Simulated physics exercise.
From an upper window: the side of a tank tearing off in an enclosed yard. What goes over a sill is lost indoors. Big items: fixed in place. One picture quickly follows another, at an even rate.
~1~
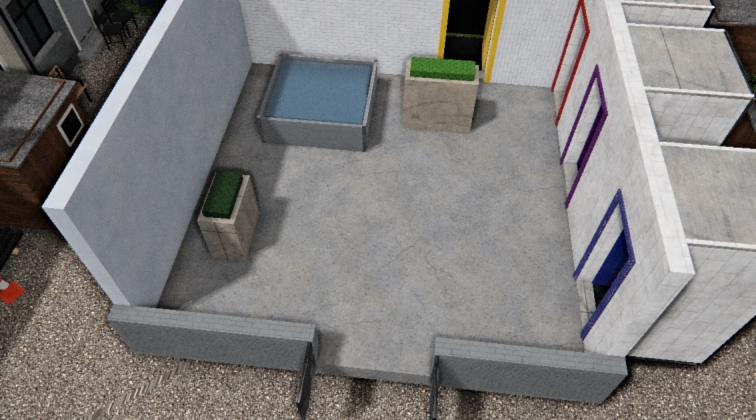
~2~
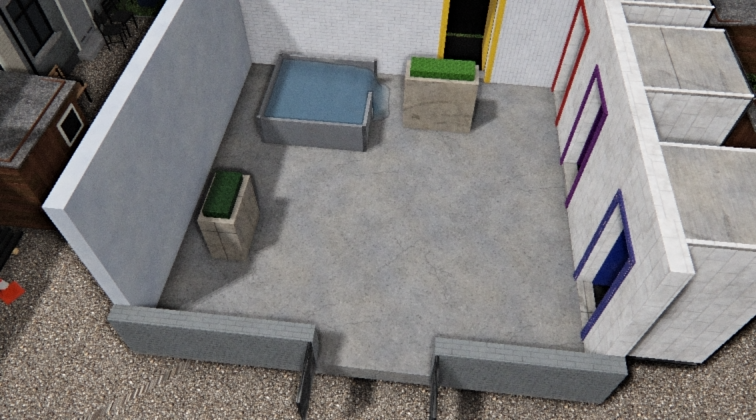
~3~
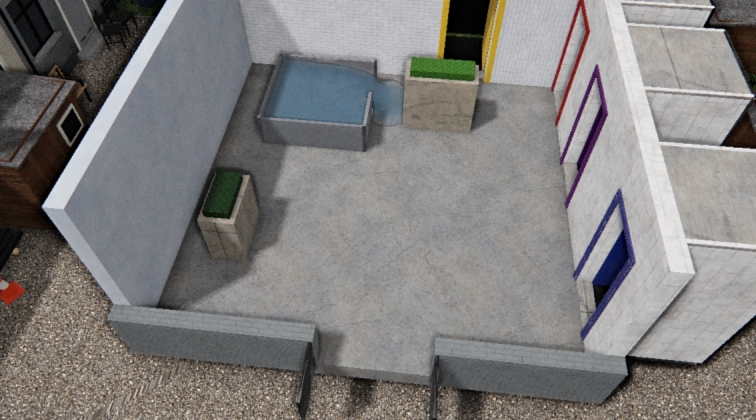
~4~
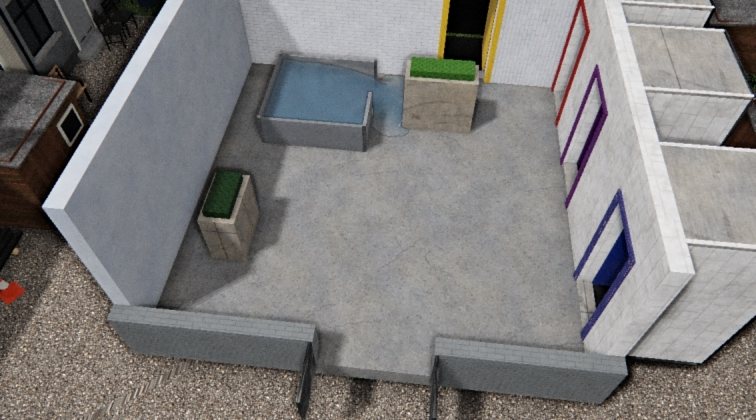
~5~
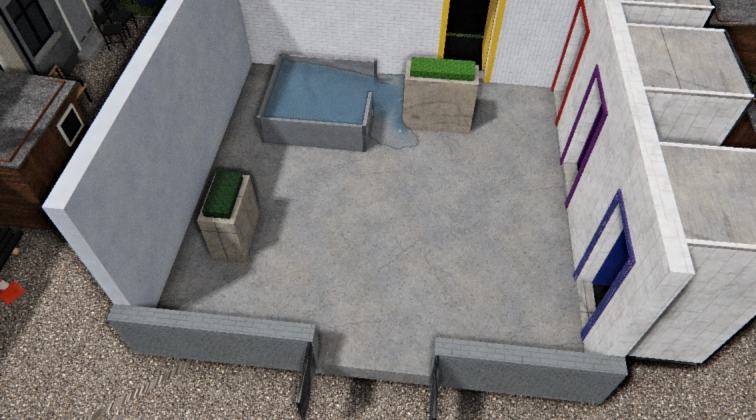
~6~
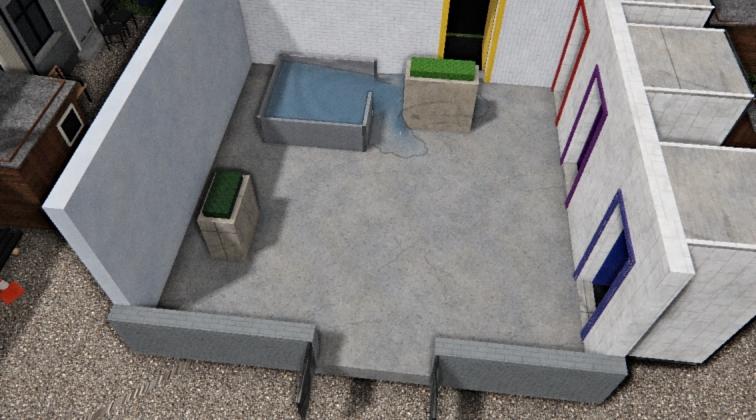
A walled yard with a grey concrete floor is seen from high above, open at the front between two low grey walls. A grey tank of blue water stands at the back left, near two stone planters topped with green, with yellow, red, purple and blue surrounds around the openings. The tank's right side gives way and water pours out, spreading past the back planter and forward across the floor.
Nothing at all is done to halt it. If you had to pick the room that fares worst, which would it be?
I would pick the red room.
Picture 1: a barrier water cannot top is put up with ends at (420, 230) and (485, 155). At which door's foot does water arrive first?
I'd go with the door marked yellow.
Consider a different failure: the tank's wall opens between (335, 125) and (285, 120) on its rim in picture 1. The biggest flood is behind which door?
That would be the blue one.
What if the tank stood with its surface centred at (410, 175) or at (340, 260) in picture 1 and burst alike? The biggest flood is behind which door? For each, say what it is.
Taking them in turn, I'd say the purple-painted one and then the one in blue.
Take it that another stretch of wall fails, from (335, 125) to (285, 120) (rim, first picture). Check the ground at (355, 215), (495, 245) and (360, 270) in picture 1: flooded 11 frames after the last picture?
Going through them in turn, I'd say sodden, spared and sodden.
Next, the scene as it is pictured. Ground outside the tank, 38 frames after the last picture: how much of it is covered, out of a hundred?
45 %.
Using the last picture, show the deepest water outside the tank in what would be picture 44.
It should be roughly at (554, 115).
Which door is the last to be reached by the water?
My pick is the door marked blue.
A moment on, water covers 15 % of the floor; blue door not reached, yellow door a trickle in, purple door not reached, red door wet at the sill, nothing in.
Next, water covers 25 % of the floor; blue door not reached, yellow door some in, purple door not reached, red door a lot in.
Then, water covers 35 % of the floor; blue door not reached, yellow door some in, purple door wet at the sill, nothing in, red door a lot in.
Later, water covers 45 % of the floor; blue door wet at the sill, nothing in, yellow door some in, purple door wet at the sill, nothing in, red door a lot in.
In the end, water covers 60 % of the floor; blue door a trickle in, yellow door some in, purple door wet at the sill, nothing in, red door a lot in; the red door has let in the most.
